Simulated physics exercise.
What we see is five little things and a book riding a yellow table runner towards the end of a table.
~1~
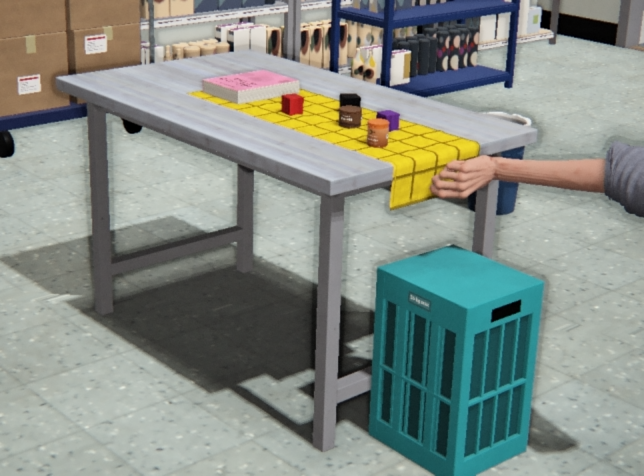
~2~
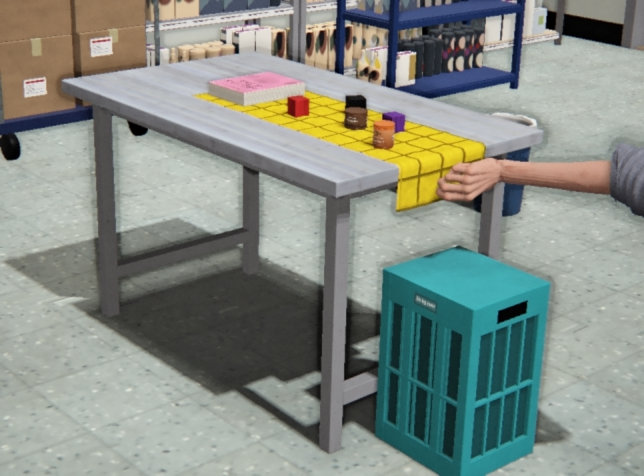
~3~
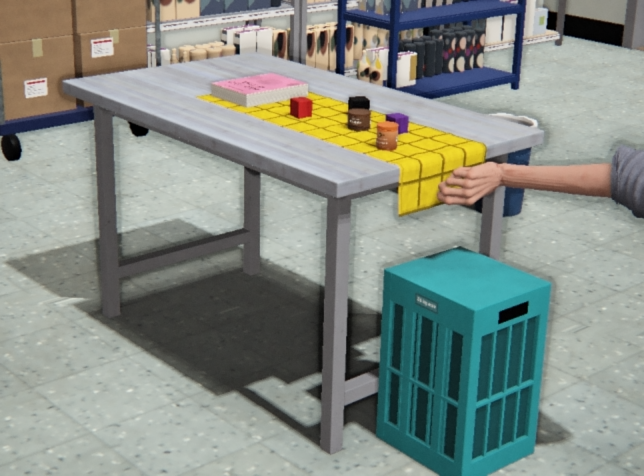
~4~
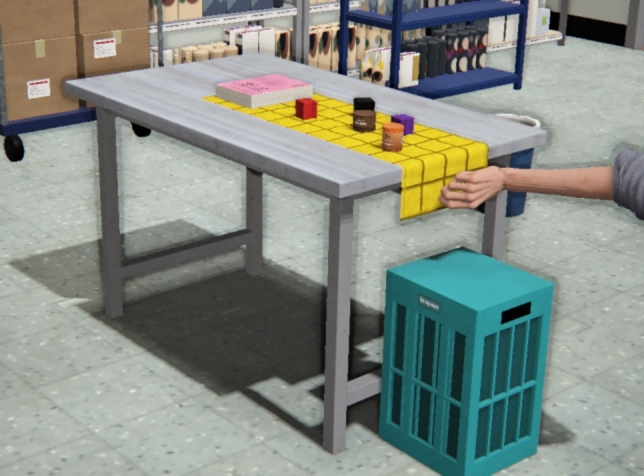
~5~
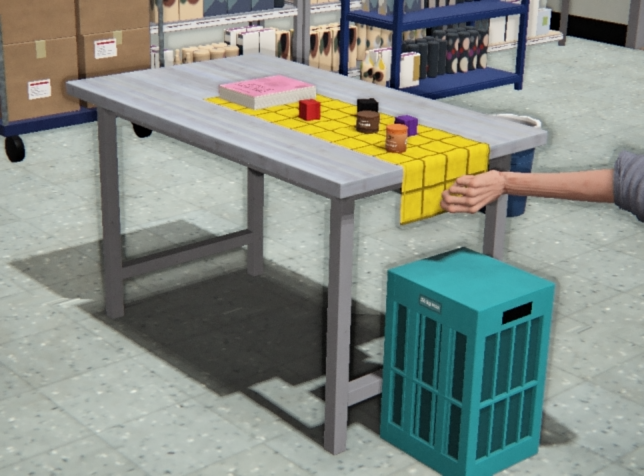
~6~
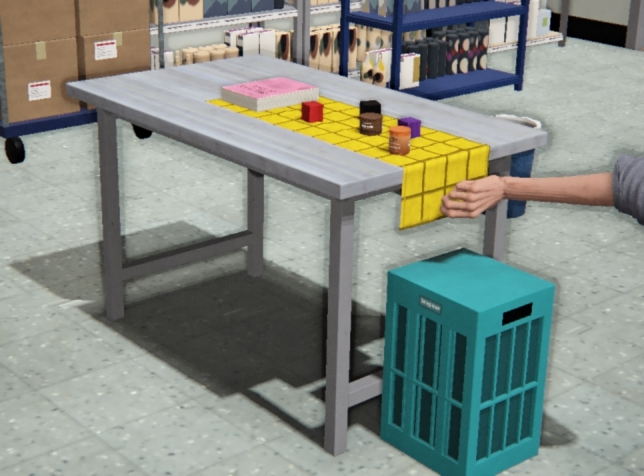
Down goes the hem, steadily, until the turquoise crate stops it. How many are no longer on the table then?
Over the edge go one.
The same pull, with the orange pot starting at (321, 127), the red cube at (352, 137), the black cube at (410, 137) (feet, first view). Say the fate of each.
The orange pot does not fall; the red cube stays on; the black cube is carried off.
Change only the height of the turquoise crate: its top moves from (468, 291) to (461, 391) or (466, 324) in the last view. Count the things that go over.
It would be 4 and 2.
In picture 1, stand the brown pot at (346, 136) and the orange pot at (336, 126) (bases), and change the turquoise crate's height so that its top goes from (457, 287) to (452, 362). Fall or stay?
The brown pot goes over, the orange pot drops off.
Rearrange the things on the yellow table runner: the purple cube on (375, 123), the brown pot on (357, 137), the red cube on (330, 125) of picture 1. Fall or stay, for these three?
The purple cube does not fall; the brown pot holds on; the red cube does not fall.
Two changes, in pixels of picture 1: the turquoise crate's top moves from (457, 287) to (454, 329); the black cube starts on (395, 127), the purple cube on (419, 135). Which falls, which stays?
The black cube falls, the purple cube drops off.
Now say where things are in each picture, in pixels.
Hem (390, 210); orange pot (378, 121); purple cube (388, 112); brown pot (351, 108); black cube (350, 95); red cube (293, 96); top of the crate (458, 287), in the first picture.
Hem (396, 212); orange pot (384, 123), in the second picture.
Hem (399, 217); purple cube (397, 115), in the third picture.
Hem (400, 221); brown pot (365, 113); top of the crate (467, 289), in the fourth picture.
Hem (400, 225); black cube (368, 100), in the fifth picture.
Hem (399, 230); orange pot (400, 129); purple cube (409, 119); brown pot (371, 116); black cube (371, 102); red cube (313, 103), in the sixth picture.
Early on, hem near (444, 247); all still up.
Midway, hem on the crate; orange pot gone.
Finally, hem on the crate; orange pot gone. The table loses one.
